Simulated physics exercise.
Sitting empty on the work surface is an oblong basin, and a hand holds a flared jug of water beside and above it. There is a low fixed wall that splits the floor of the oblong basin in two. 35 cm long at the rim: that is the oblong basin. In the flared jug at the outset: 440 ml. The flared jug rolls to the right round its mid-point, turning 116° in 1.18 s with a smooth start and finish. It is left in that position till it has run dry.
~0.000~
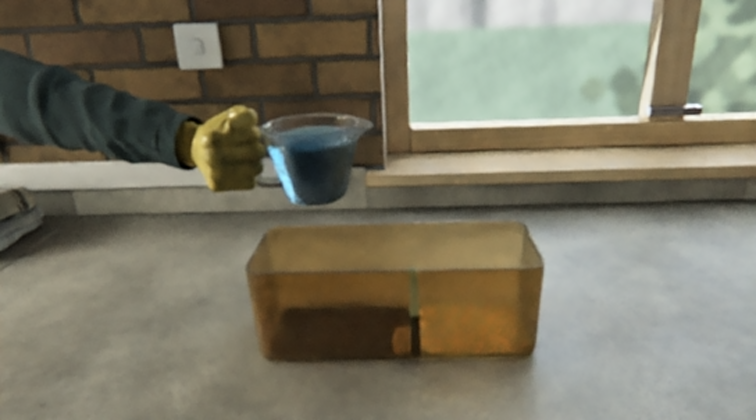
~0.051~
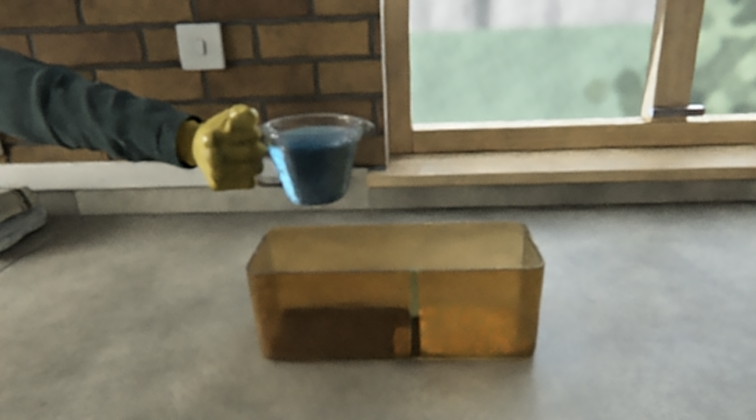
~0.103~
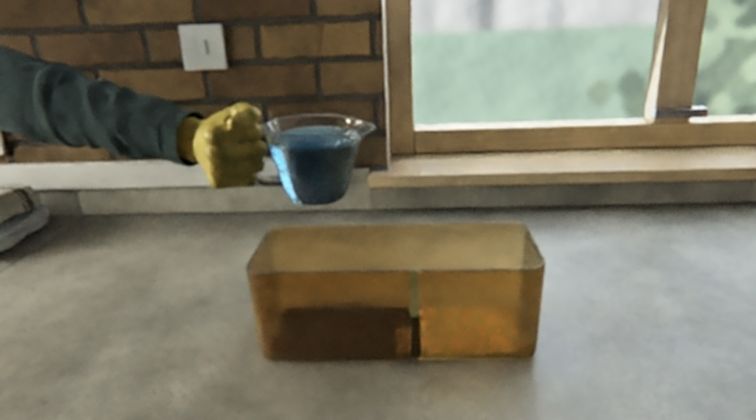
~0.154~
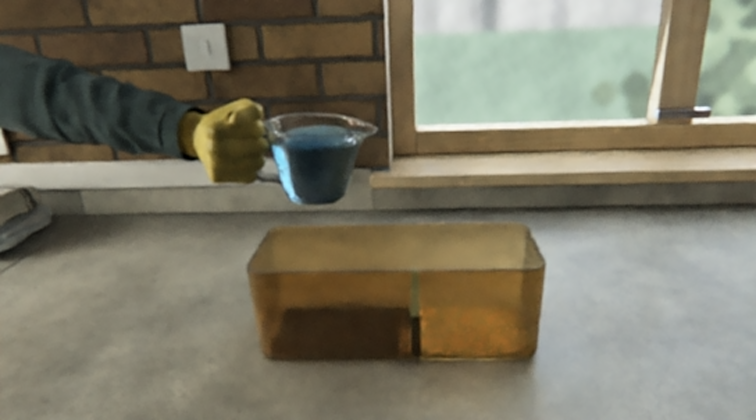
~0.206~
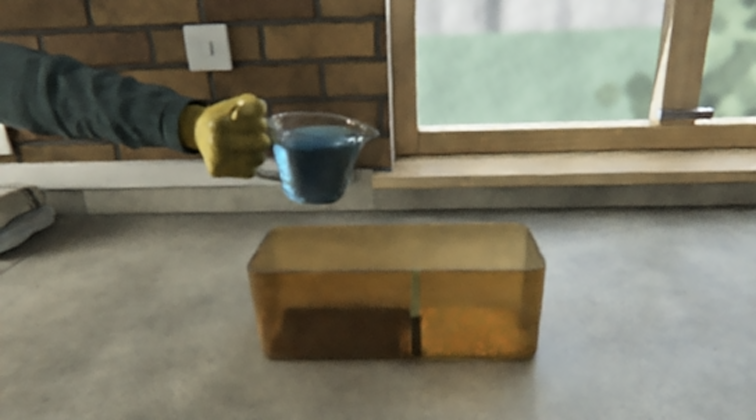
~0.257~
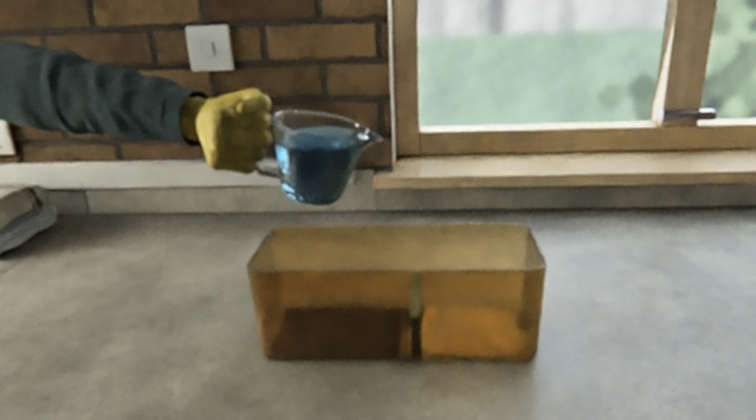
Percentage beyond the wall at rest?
51 per cent.
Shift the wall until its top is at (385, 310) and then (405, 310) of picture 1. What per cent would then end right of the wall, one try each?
85 % and 75 %.
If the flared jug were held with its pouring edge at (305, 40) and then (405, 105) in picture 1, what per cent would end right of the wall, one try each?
Near 5 in a hundred on the first go and near 90 in a hundred on the second.
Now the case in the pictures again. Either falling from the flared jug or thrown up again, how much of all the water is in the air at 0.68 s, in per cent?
Roughly 22 percent.
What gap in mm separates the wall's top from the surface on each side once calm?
Measured: Left around 50 mm, right around 46 mm.
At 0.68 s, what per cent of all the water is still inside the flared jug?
52 %.
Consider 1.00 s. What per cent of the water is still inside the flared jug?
About 2 per cent.
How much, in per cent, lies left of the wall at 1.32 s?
About 48 percent.
After 0.68 s the tilt is 72° and 52 per cent is still to pour, 2 is left of the wall and 22 right of it.
After 1.00 s the tilt is 109° and 2 per cent is still to pour, 43 is left of the wall and 51 right of it.
After 1.32 s the tilt is 116° and 0 per cent is still to pour, 49 is left of the wall and 51 right of it.
After 1.68 s the tilt is 116° and 0 per cent is still to pour, 49 is left of the wall and 51 right of it.
In the end 49 per cent lies left of the wall, 51 right of it and 0 outside.
